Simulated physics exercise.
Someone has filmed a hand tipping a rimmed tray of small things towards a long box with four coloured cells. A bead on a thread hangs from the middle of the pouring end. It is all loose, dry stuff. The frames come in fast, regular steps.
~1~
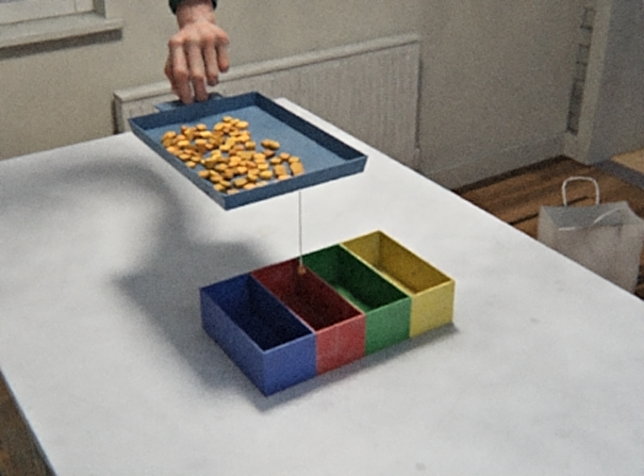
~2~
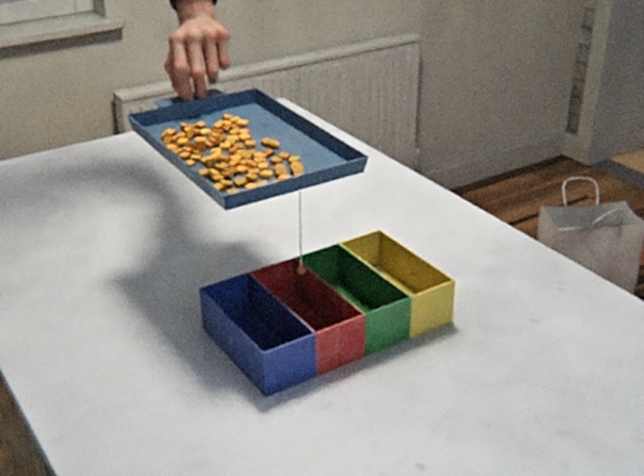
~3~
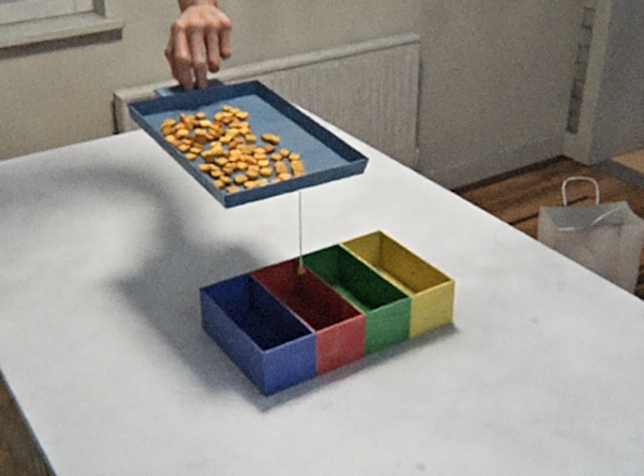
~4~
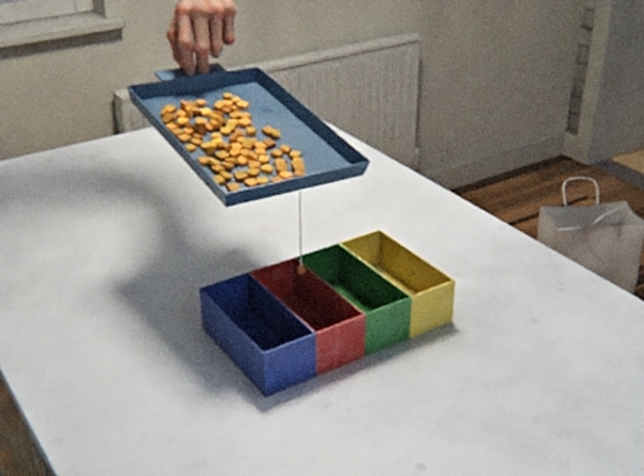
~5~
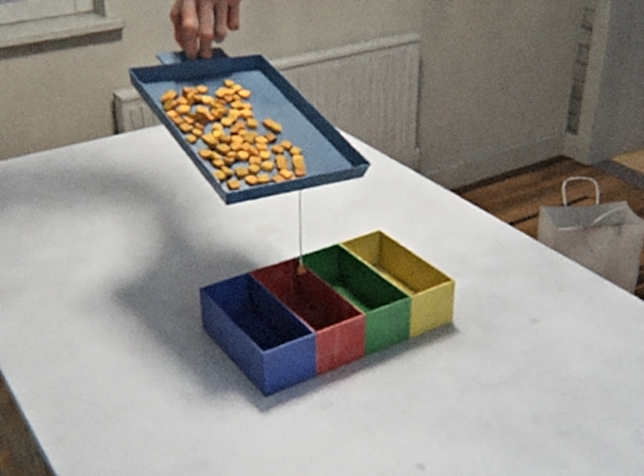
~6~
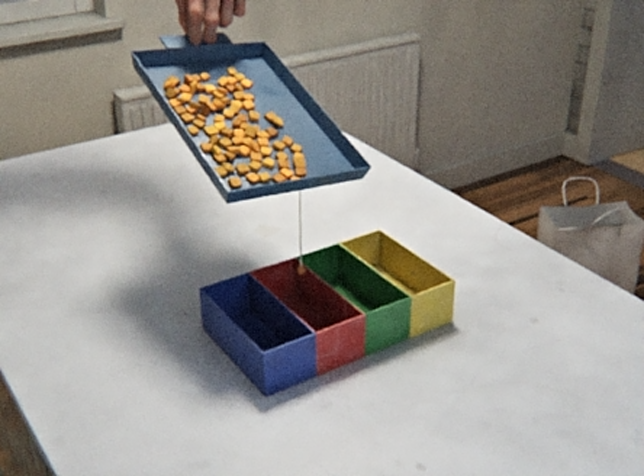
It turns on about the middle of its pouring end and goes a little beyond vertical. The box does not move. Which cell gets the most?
The green one ends fullest.
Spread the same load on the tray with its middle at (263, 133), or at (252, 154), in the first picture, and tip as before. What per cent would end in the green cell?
Roughly 60 per cent, and 60 per cent.
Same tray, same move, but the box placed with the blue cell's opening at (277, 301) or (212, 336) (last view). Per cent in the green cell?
Roughly 50 per cent, and 30 per cent.
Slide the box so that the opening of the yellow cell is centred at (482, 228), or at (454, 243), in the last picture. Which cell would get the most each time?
One: The cell in blue. Two: The red cell.
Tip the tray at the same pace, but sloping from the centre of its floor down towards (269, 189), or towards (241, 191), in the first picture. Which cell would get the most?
At the first place the blue one, at the second the blue cell.
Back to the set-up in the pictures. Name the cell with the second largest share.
Next in line is that red cell.
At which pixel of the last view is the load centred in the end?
Close to (356, 324).
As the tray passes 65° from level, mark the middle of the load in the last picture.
At about (306, 149).
Shortly afterwards, tray tipped steeply; all but a few on the tray; only a few falling or outside the box.
Next, tray tipped past a quarter turn; the bulk on the tray; a little in the green cell; only a few in the red cell; only a few in the yellow cell; a little falling or outside the box.
Some moments later, tray tipped past a quarter turn; near half in the green cell; near a quarter in the red cell; a little in the yellow cell; only a few falling or outside the box.
In the end, tray tipped past a quarter turn; near half in the green cell; near a quarter in the red cell; a little in the yellow cell; none at all in the blue cell; only a few outside the box.
